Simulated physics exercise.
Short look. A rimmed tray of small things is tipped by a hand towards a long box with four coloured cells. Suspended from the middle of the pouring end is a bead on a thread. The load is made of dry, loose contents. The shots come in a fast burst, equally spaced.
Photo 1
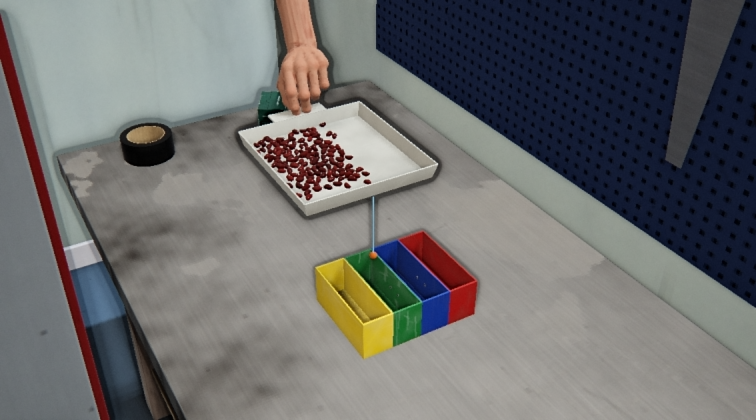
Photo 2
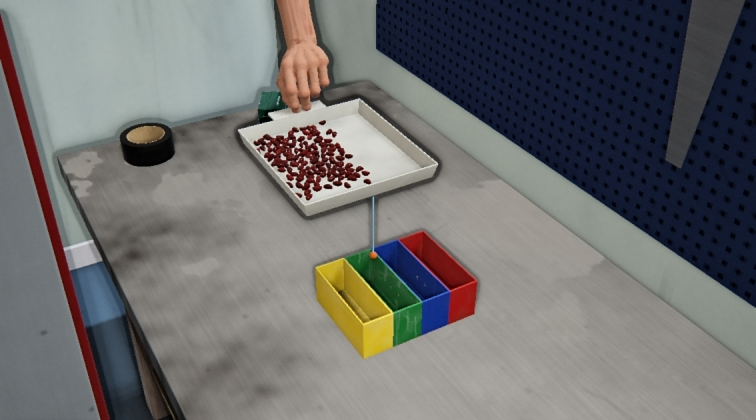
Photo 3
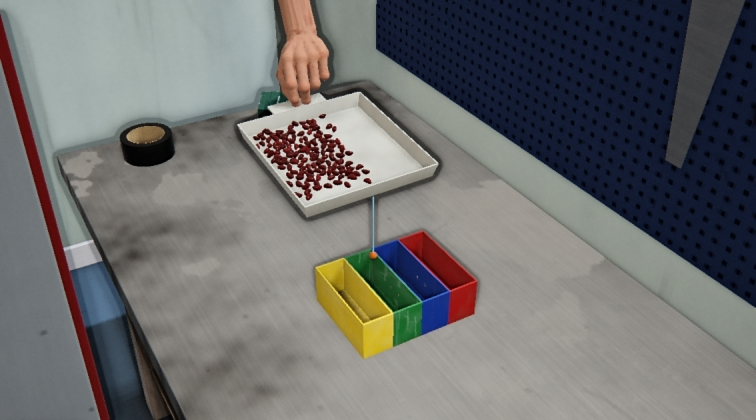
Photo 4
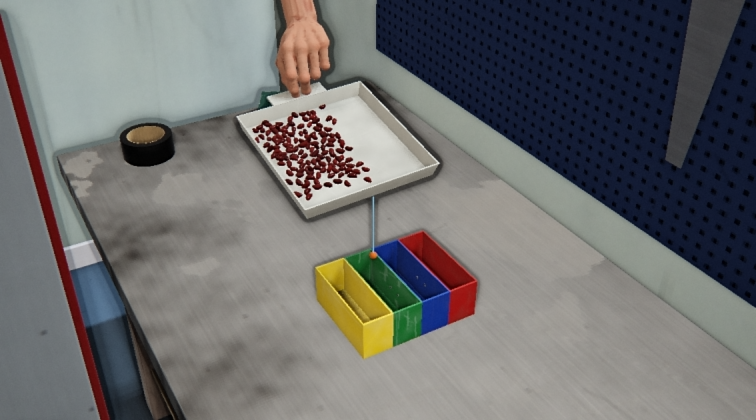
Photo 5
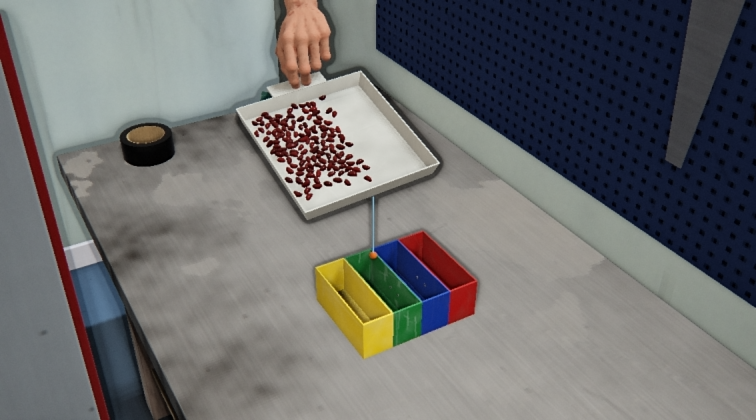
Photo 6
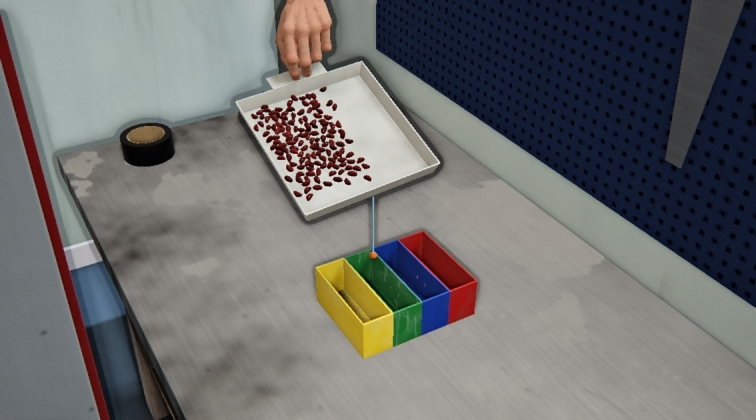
White rimmed tray of dark red beans slowly tilting as a hand raises its far end, above a still four-coloured box.
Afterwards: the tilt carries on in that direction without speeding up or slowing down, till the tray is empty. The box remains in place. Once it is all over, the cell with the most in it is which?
It is the yellow cell that has the most.
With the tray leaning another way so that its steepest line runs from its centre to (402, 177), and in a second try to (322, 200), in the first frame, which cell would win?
That red cell, then the yellow one.
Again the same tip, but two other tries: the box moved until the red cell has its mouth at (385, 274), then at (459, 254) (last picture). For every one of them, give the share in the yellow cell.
10 %, 10 %.
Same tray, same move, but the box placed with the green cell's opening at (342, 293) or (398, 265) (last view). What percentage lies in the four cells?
Well, you'd get about 100 per cent and then about 10 per cent.
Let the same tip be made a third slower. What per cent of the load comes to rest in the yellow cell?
Roughly 30 %.
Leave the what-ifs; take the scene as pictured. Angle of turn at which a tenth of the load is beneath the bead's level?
It is at around 85 degrees.
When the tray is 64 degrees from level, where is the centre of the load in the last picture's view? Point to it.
(325, 185).
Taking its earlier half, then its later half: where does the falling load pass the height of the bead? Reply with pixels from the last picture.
Around (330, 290) and then (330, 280).
Shortly afterwards, tray tipped steeply; all but a few on the tray; only a few falling or outside the box.
Next, tray tipped past a quarter turn; near a quarter on the tray; a little in the yellow cell; only a few in the green cell; only a few in the blue cell; near half falling or outside the box.
Some moments later, tray tipped past a quarter turn; near a quarter in the yellow cell; a little in the green cell; only a few in the blue cell; near two thirds falling or outside the box.
In the end, tray tipped past a quarter turn; near a quarter in the yellow cell; a little in the green cell; only a few in the blue cell; none at all in the red cell; near two thirds outside the box.
